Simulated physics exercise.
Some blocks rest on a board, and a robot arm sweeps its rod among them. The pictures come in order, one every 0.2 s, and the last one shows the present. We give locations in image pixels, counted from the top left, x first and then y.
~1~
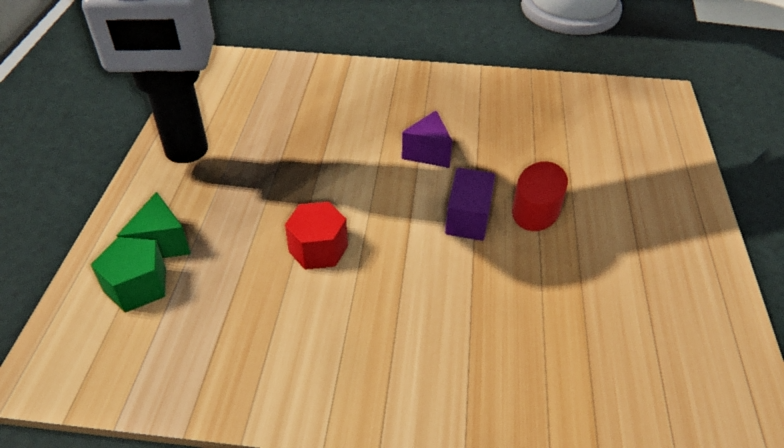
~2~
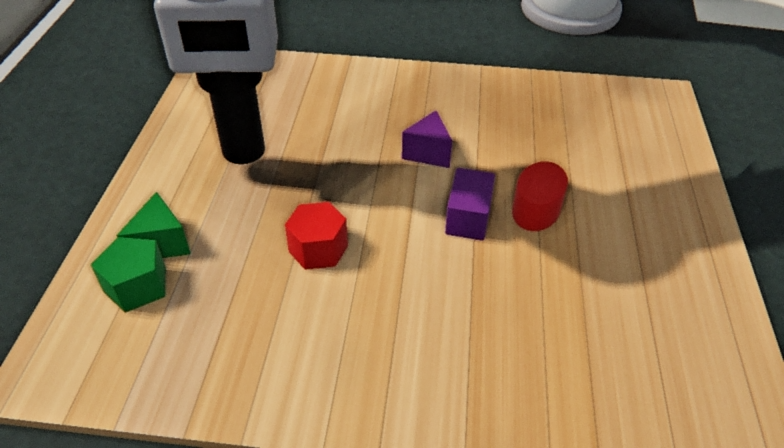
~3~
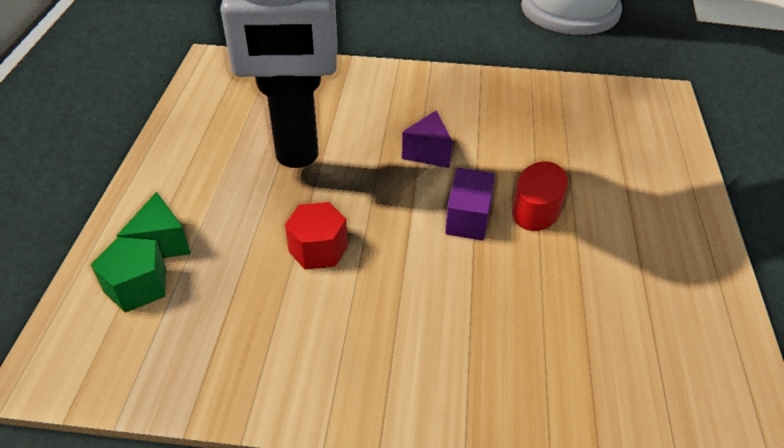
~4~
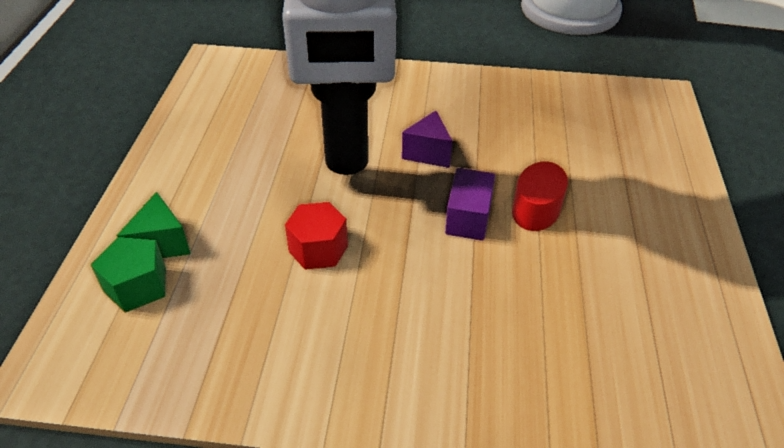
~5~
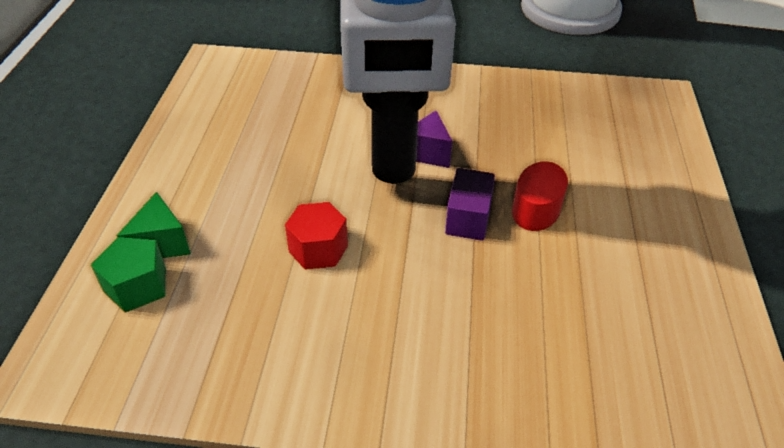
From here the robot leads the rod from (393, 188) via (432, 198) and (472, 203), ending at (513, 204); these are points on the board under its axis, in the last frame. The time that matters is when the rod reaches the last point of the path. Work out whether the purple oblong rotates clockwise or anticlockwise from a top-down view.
Rotation: Clockwise.
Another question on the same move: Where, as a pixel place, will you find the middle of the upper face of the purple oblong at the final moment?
The centre of its top face lies at (512, 208).
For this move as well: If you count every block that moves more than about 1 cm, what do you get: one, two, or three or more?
2.
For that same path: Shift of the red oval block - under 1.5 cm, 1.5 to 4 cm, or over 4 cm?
Movement: 1.5 to 4 cm.
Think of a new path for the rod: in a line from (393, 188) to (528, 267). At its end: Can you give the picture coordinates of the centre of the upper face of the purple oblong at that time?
It is going to be at (565, 218).
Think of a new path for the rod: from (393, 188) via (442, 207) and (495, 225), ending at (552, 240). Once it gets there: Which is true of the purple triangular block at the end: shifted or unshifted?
If the rod follows that path, the purple triangular block stays in its place.
The first path, step by step. One third of the way, rod at (433, 179); nothing pushed yet.
Two thirds of the way, rod at (475, 185); purple oblong at (501, 202), turned 50° clockwise; red oval block at (551, 184), turned 20° anticlockwise.
At the end, rod at (516, 186); purple triangular block not moved; purple oblong at (512, 208), turned 70° clockwise; red oval block at (566, 186), turned 25° anticlockwise.
